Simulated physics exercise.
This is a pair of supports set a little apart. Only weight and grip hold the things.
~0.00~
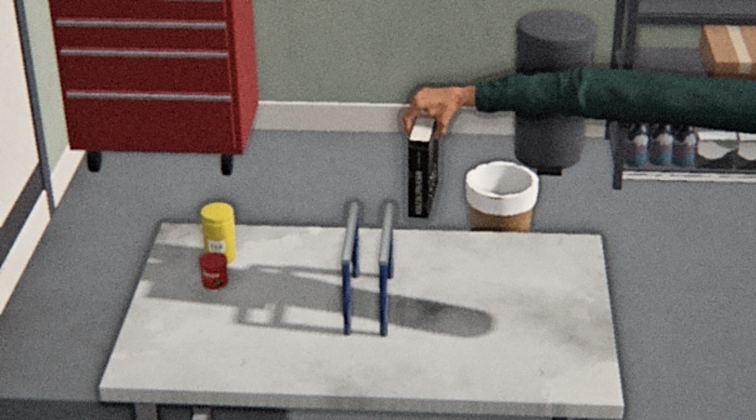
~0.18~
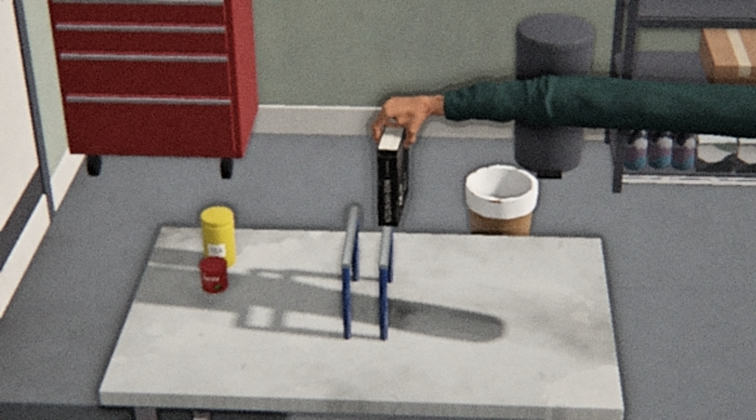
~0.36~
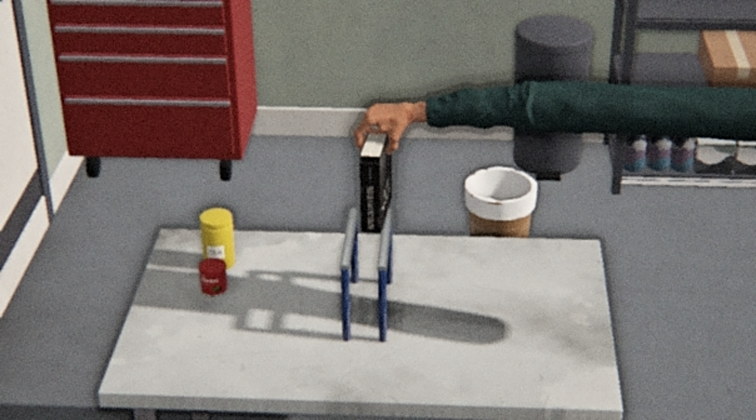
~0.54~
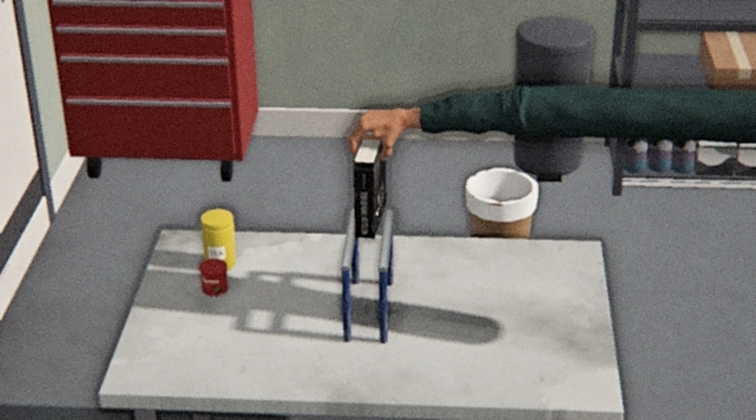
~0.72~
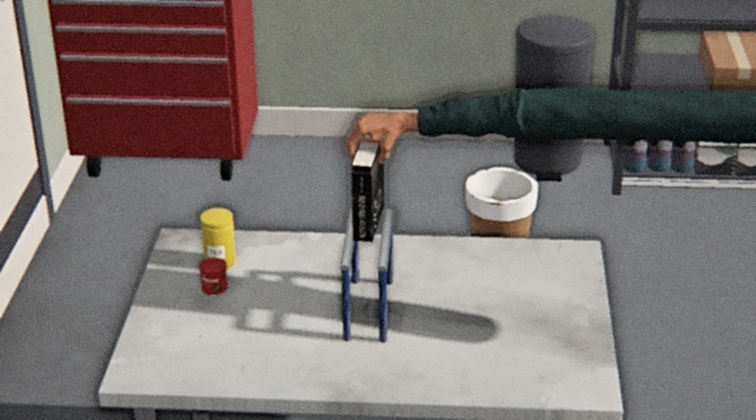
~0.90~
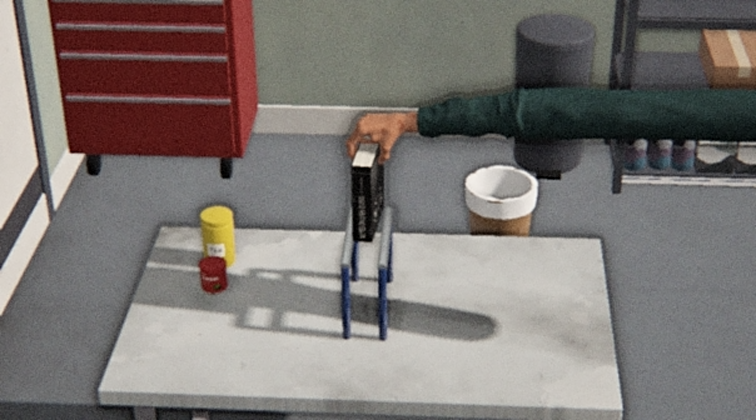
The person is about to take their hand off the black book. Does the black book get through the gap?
It reaches the table.
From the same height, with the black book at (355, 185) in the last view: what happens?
Then it drops through.
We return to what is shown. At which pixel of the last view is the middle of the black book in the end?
At about (371, 265).
After 1.20 s, black book turned 16° from how it was put near (368, 249).
After 1.30 s, black book turned 11° from how it was put near (372, 264).
In the end (3.5 s), moved from the start, black book; the other 2 unmoved. At the end, from the last picture's camera, black book near (371, 265). The book drops through.
